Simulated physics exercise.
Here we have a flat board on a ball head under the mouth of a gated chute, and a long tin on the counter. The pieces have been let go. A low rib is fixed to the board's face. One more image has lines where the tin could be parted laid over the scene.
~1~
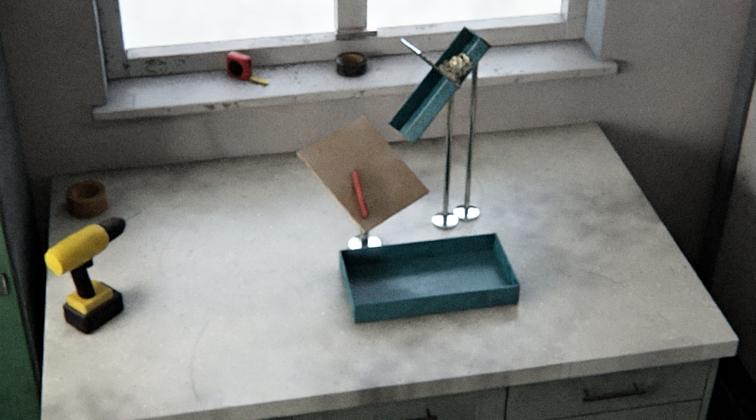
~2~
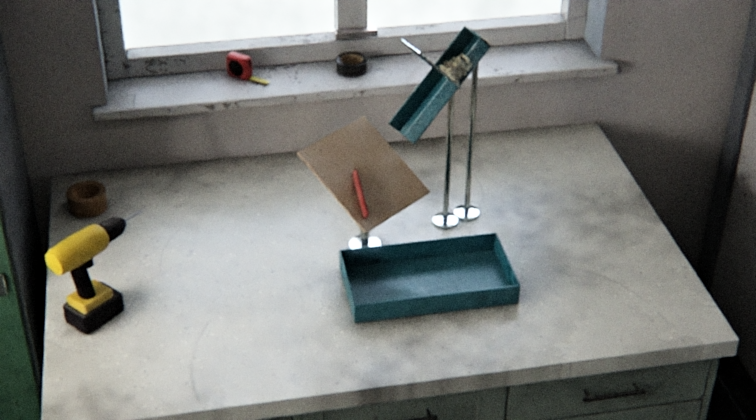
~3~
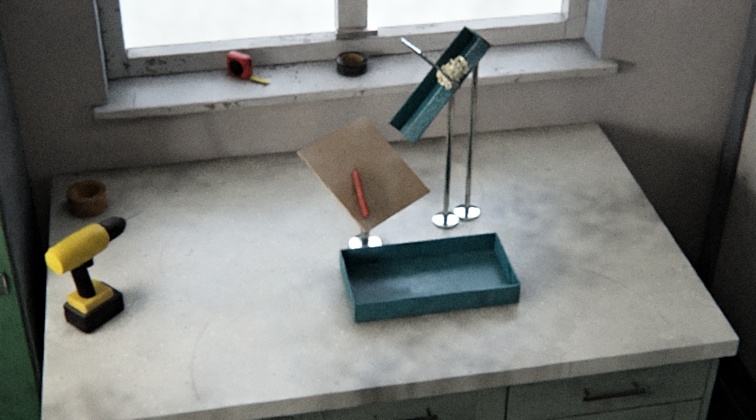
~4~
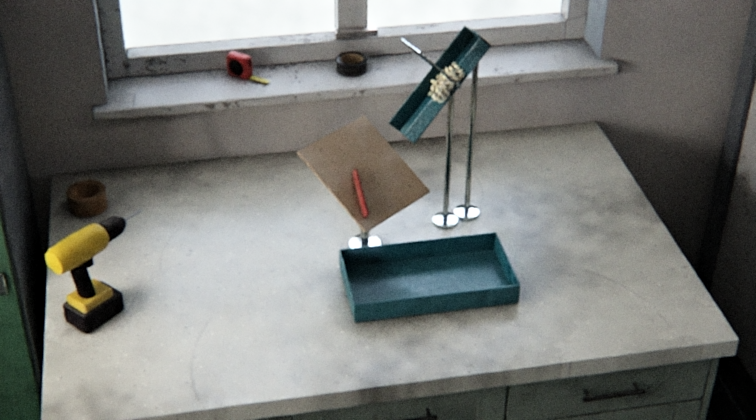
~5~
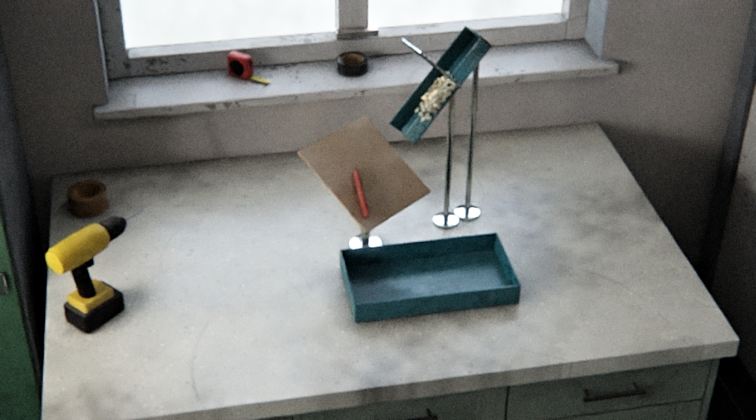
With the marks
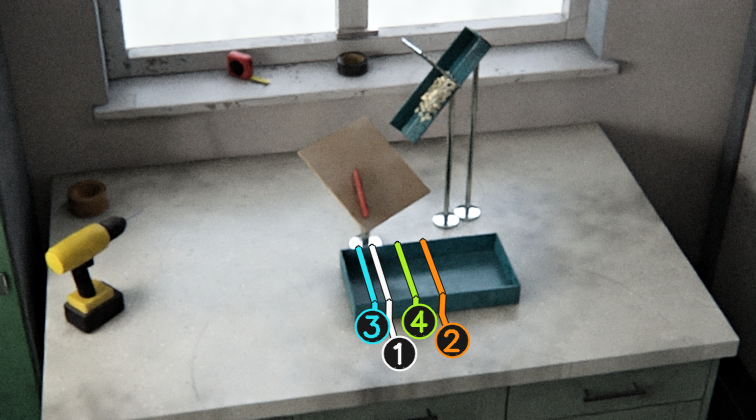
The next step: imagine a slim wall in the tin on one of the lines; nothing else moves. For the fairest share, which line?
The answer is line 4.
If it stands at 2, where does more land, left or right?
Left.
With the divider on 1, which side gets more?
The right side.
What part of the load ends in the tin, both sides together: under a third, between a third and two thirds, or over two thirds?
It is over two thirds.
On the marked copy, line 1 crosses the front rim at (389, 301); line 2 crosses the front rim at (442, 294); line 3 crosses the front rim at (374, 302); line 4 crosses the front rim at (415, 297).
With 1, of what is caught, about a tenth on the left of the divider, almost all on the right.
With 2, of what is caught, the larger part on the left of the divider, about a tenth on the right.
With 3, of what is caught, just a few on the left of the divider, almost all on the right.
With 4, of what is caught, roughly two thirds on the left of the divider, roughly a third on the right.
